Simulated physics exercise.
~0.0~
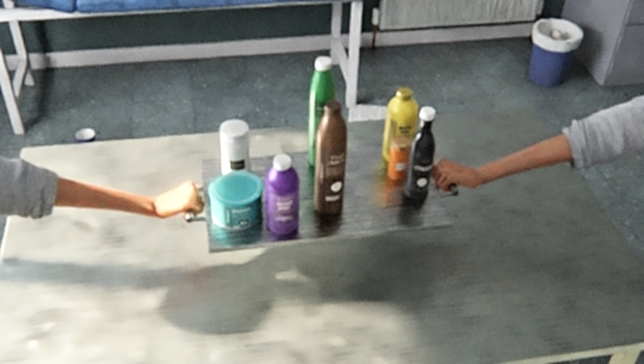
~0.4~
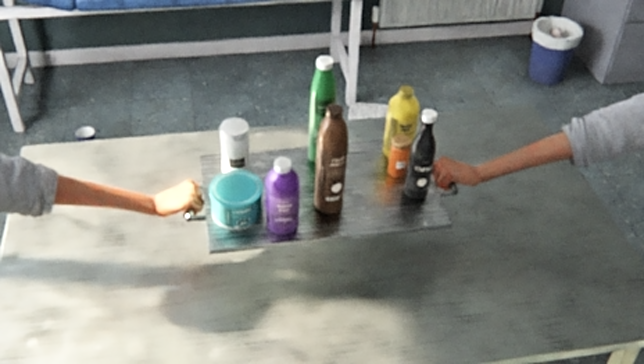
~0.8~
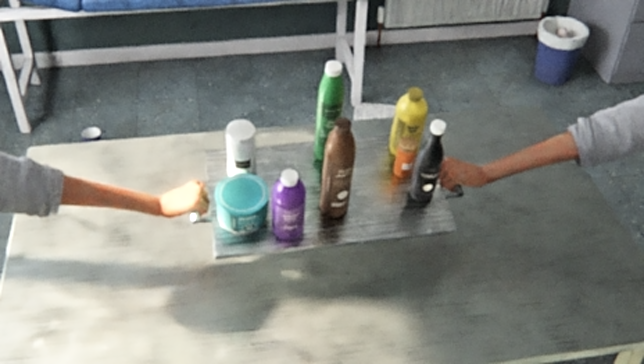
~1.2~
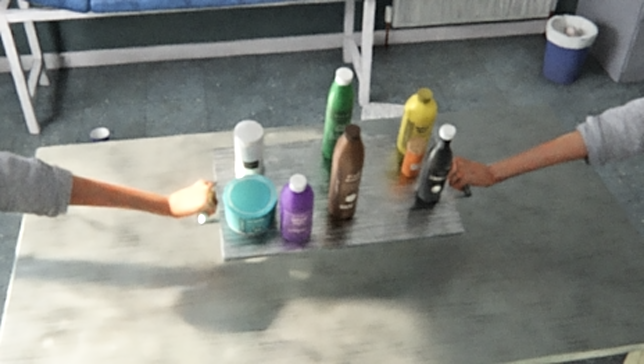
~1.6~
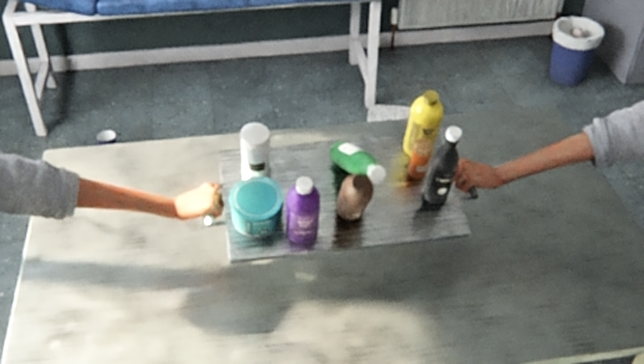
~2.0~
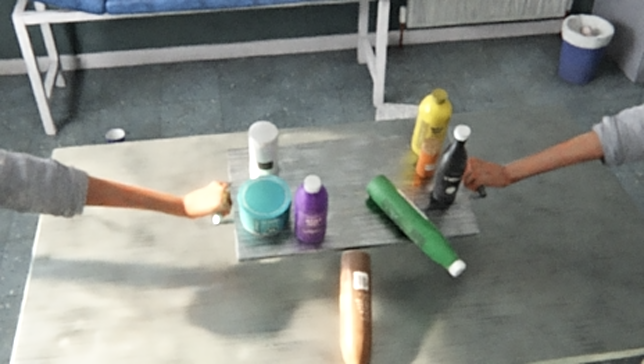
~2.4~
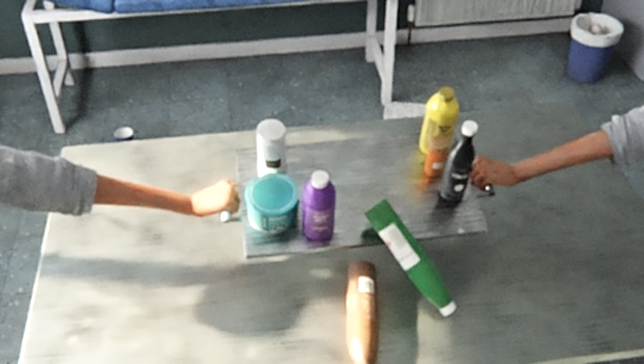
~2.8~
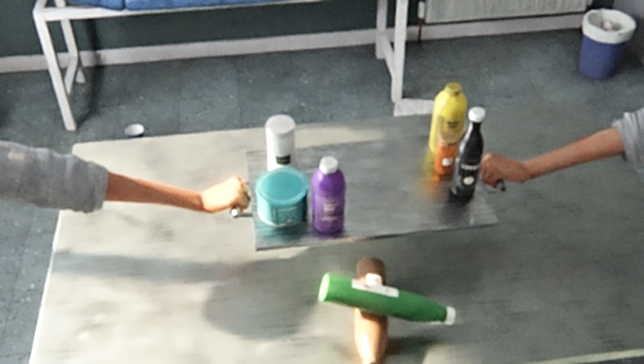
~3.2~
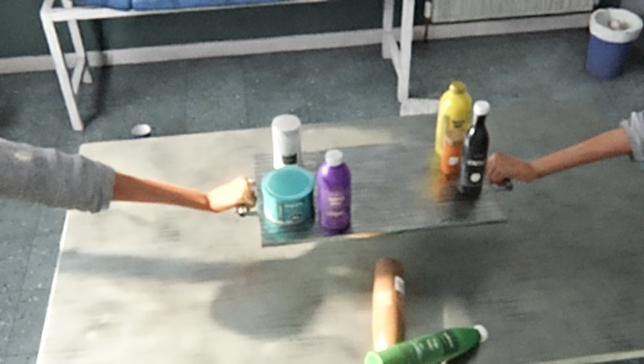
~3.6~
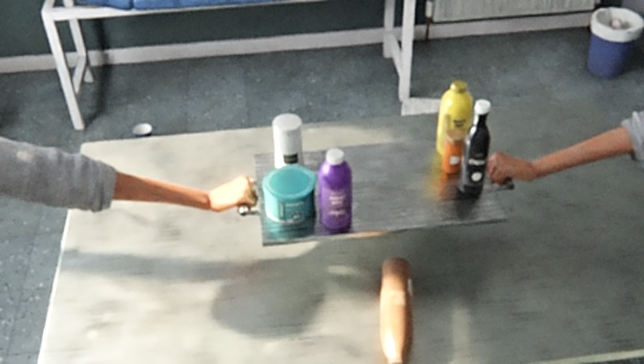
The video shows two hands holding a tray of bottles and tubs above a table and tipping its near edge down. The brown and green bottles topple and fall off the near side, then the tray is levelled with the other six items still standing on it.
